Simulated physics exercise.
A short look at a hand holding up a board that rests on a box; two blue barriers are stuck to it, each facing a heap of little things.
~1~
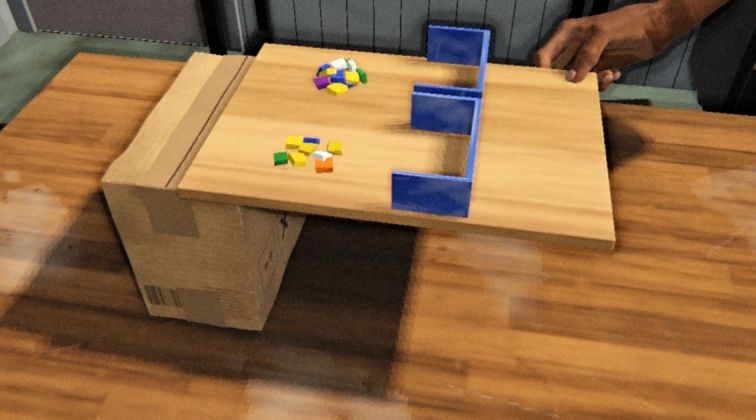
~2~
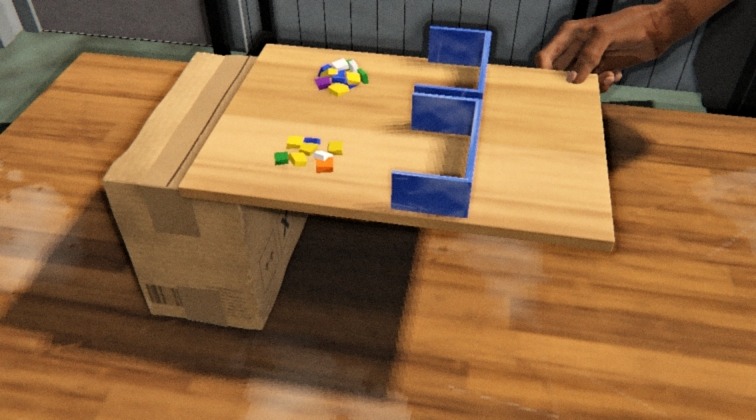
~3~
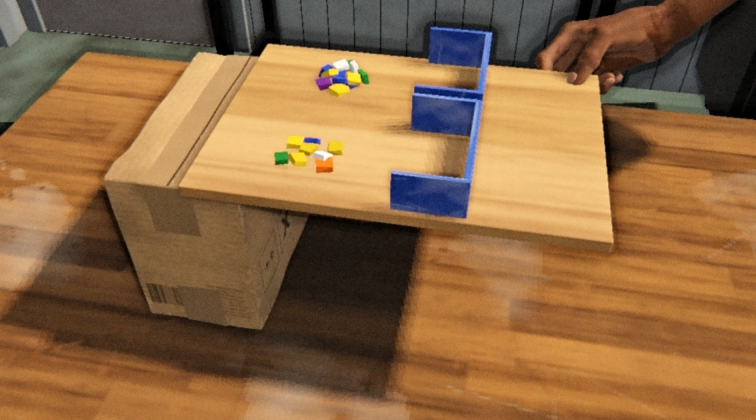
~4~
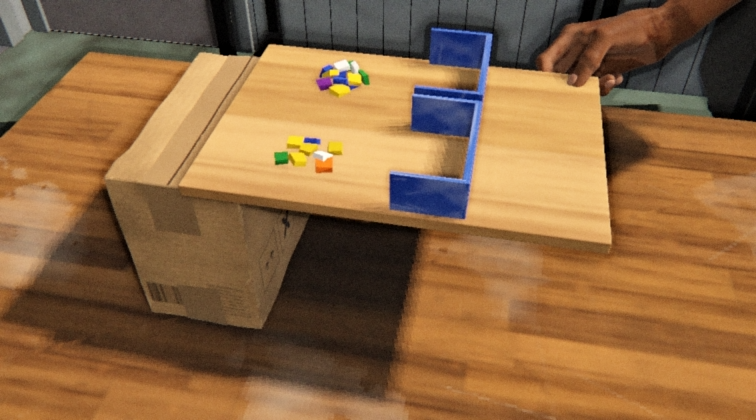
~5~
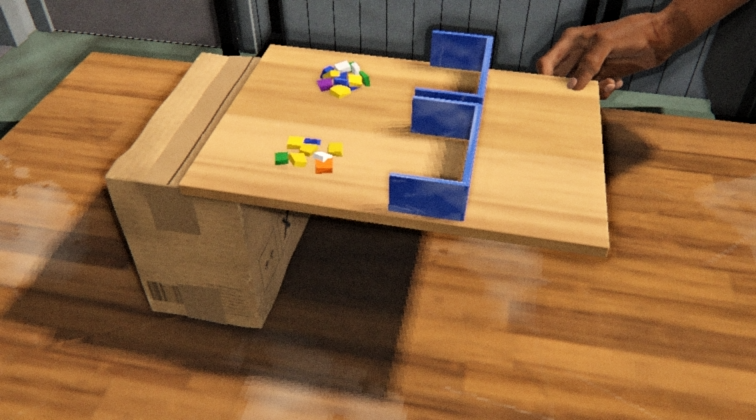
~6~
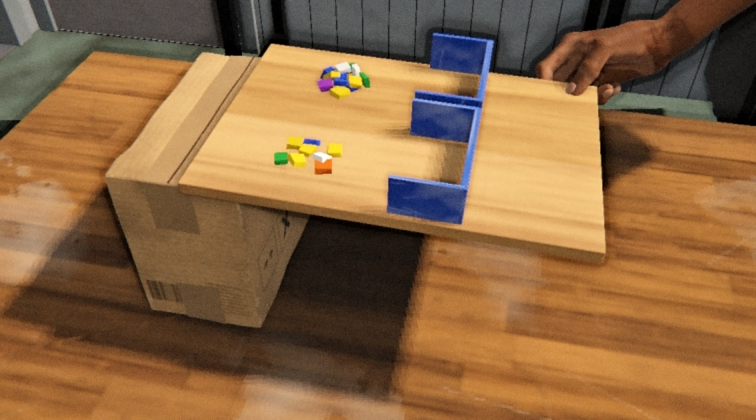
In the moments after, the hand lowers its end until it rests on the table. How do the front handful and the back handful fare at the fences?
In the end the front handful is stopped by its bar, and the back handful is stopped by its bar.
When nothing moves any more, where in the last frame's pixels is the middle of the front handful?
Roughly at (407, 252).
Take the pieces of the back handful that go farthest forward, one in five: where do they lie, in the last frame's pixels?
Around (437, 185).
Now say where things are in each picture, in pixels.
In the first frame, held end of the board (600, 236), level; box (227, 188), tall, over half the board's length; front handful (307, 149), a few mosaic tiles; back handful (337, 75), a few mosaic tiles; front bar (472, 155), taller than the pieces; back bar (482, 77), taller than the pieces.
In the second frame, held end of the board (600, 236), level; back handful (338, 75).
In the third frame, held end of the board (598, 237), level; front handful (308, 149).
In the fourth frame, held end of the board (597, 239), level; back handful (340, 76).
In the fifth frame, held end of the board (595, 242), level; front handful (308, 150).
In the sixth frame, held end of the board (591, 248), down by 1°; box (231, 186); front handful (308, 150), not moving; back handful (341, 78), not moving; front bar (469, 163); back bar (483, 86).
Then, 0.56 s later than the last frame, board sloping at 11°; front handful where it was; back handful where it was.
Then, 1.27 s later than the last frame, board sloping at 24°; front handful where it was; back handful where it was.
Then, 2.04 s later than the last frame, board sloping at 38°; front handful has reached its bar; back handful has reached its bar.
When it is over, board resting at 39°; front handful gathered behind its bar; back handful gathered behind its bar.
